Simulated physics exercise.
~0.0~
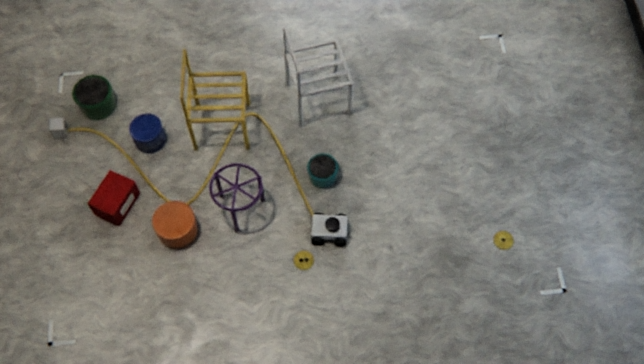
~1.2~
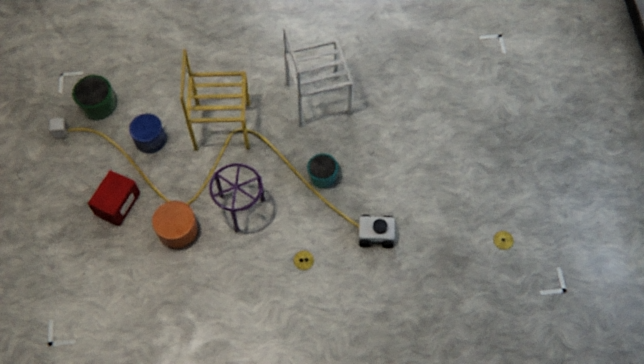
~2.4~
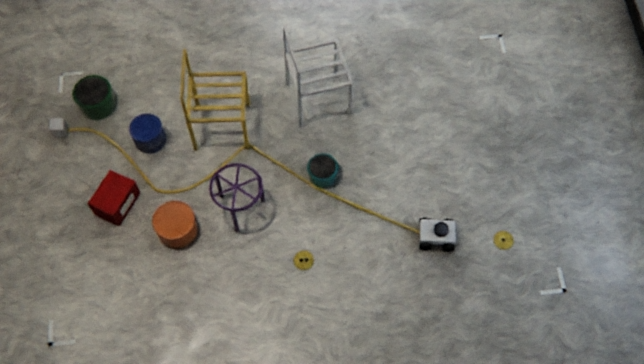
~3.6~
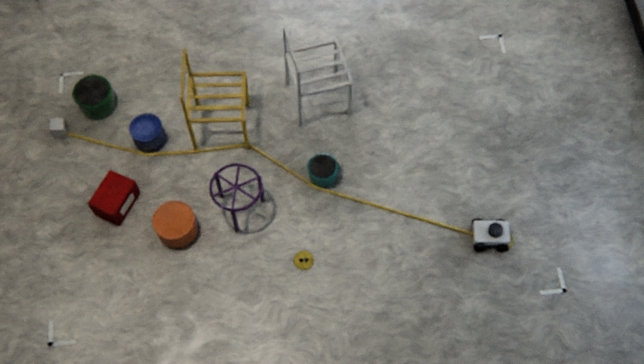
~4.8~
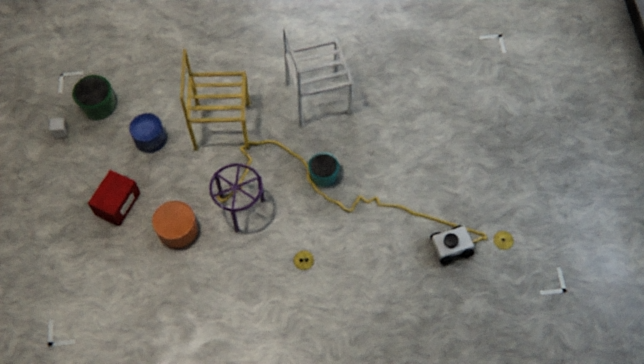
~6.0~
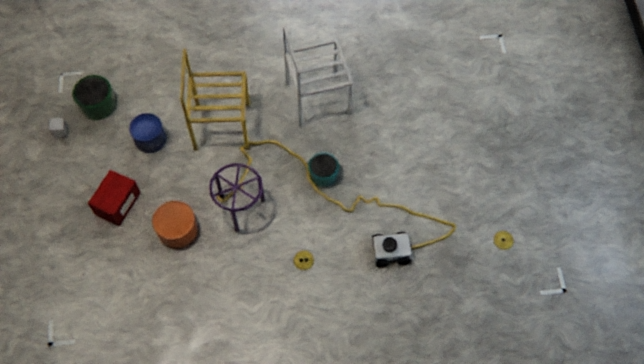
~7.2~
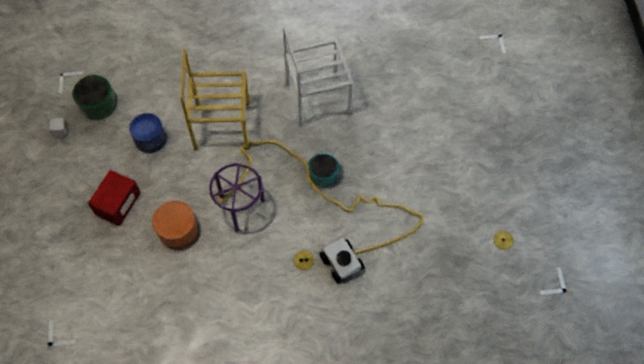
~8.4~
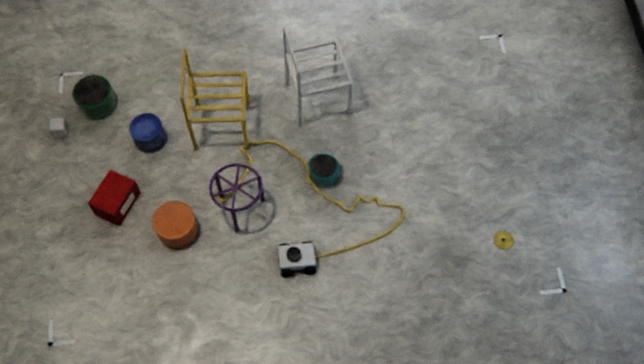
A small white cart on black wheels trails a yellow cord across a mottled grey floor, seen from high above. The cord runs from a small pale block at the left, among green, blue, orange and teal round containers, a red box, a purple stool and a yellow chair, with a white chair beyond. The cart rolls right, past one yellow mark and onto another, drawing the cord nearly straight. The cord's far end then comes free of the block and it lies slack and wavy. The cart rolls back left, dragging a loop, and ends over the first mark, everything else unmoved.
